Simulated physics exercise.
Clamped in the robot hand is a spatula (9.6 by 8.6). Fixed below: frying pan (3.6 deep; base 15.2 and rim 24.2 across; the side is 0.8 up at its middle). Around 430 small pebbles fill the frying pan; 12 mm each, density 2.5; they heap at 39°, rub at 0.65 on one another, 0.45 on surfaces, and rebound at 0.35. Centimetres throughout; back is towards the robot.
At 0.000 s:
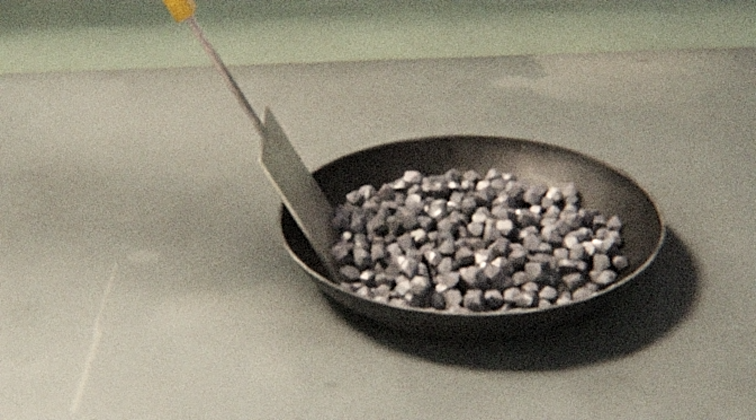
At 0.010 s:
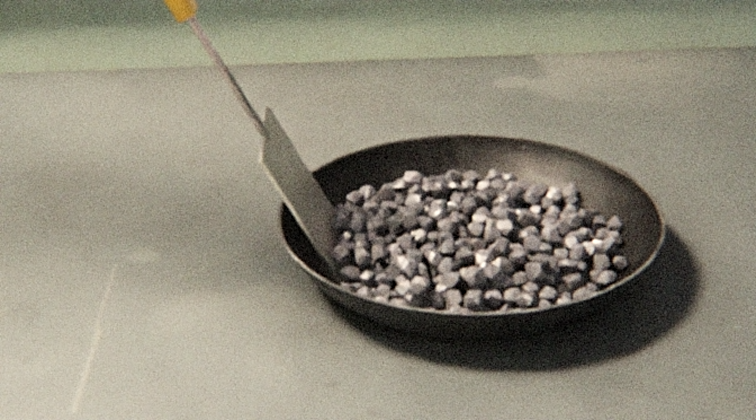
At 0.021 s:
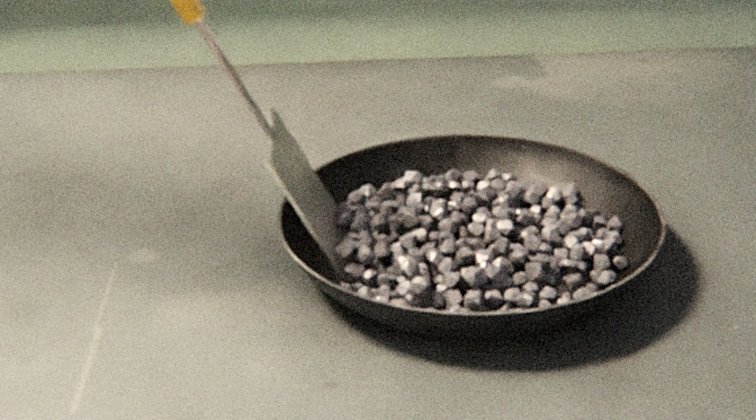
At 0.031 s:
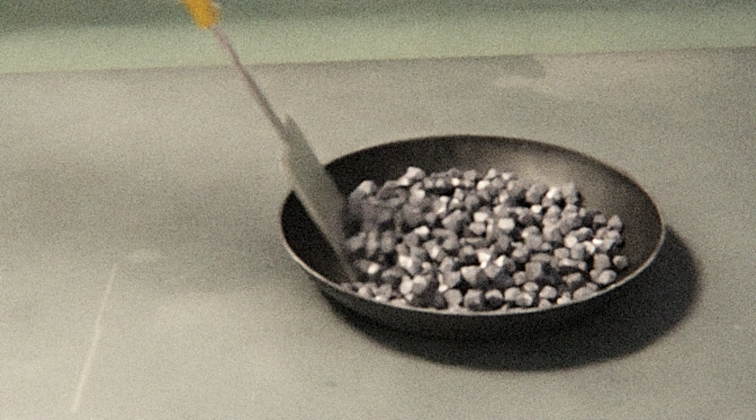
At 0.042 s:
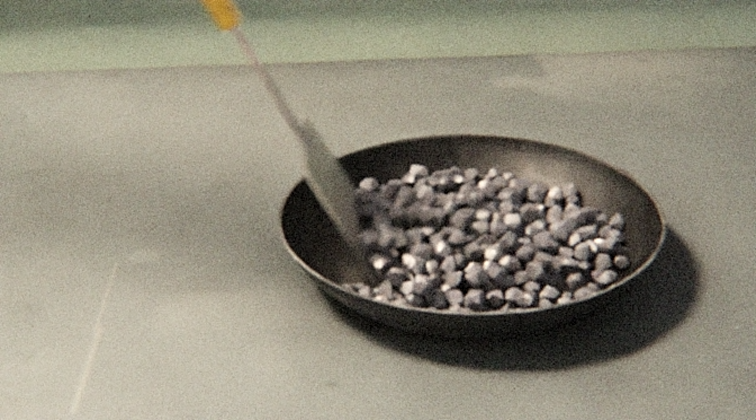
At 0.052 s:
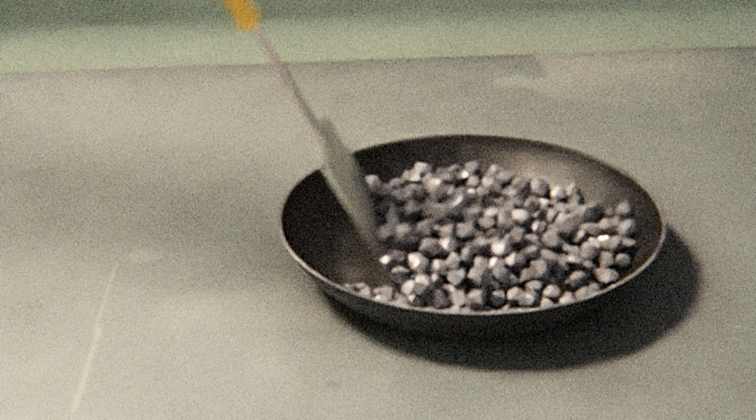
A dark frying pan full of small grey pebbles sat on a grey surface while a spatula with a yellow handle, at first nearly still, pushed the pebbles from the left side toward the right.
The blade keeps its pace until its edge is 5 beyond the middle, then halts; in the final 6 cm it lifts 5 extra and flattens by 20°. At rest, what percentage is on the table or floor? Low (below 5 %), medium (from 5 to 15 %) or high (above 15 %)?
Share on the table or floor: High (above 15 %).
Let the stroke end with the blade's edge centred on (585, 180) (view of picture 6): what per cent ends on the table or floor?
Some 35 per cent.
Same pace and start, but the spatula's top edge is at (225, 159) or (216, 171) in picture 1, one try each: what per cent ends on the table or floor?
Some 20 and 20 per cent.
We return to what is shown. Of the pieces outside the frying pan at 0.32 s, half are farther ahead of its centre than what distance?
Some 22 cm.
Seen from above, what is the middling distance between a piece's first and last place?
Roughly 5 cm.
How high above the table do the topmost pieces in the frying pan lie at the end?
Roughly 5.0 cm.
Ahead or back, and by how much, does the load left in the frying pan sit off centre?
About 4.5 cm ahead.
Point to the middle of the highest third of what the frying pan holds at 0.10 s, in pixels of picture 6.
Near (525, 207).
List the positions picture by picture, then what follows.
In the first frame, the spatula top edge at (263, 132), sloping 63°; upper third of the load around (463, 228), from x 340 to 620, top at y 175; 431 in the frying pan.
In the second frame, the spatula top edge at (264, 132), sloping 63°; upper third of the load around (463, 228), from x 340 to 620, top at y 175.
In the third frame, the spatula top edge at (271, 134), sloping 63°; upper third of the load around (458, 227), from x 345 to 620, top at y 175.
In the fourth frame, the spatula top edge at (285, 138), sloping 63°; upper third of the load around (457, 227), from x 350 to 620, top at y 175.
In the fifth frame, the spatula top edge at (305, 140), sloping 63°; upper third of the load around (458, 228), from x 350 to 620, top at y 170.
In the sixth frame, the spatula top edge at (324, 140), sloping 63°; upper third of the load around (468, 220), from x 350 to 625, top at y 170; 431 in the frying pan.
After 0.08 s, sloping 62°, highest piece 6 above the table; 431 in the frying pan.
After 0.10 s, sloping 56°, highest piece 7 above the table; 430 in the frying pan, 1 on the blade or in flight.
After 0.32 s, sloping 43°, highest piece 5 above the table; 343 in the frying pan, 84 on the table or floor, 4 on the blade or in flight.
After 1.37 s, sloping 43°, highest piece 5 above the table; 342 in the frying pan, 89 on the table or floor.
In the end, 342 in the frying pan, 89 on the table or floor. That is 21 % on the table or floor.
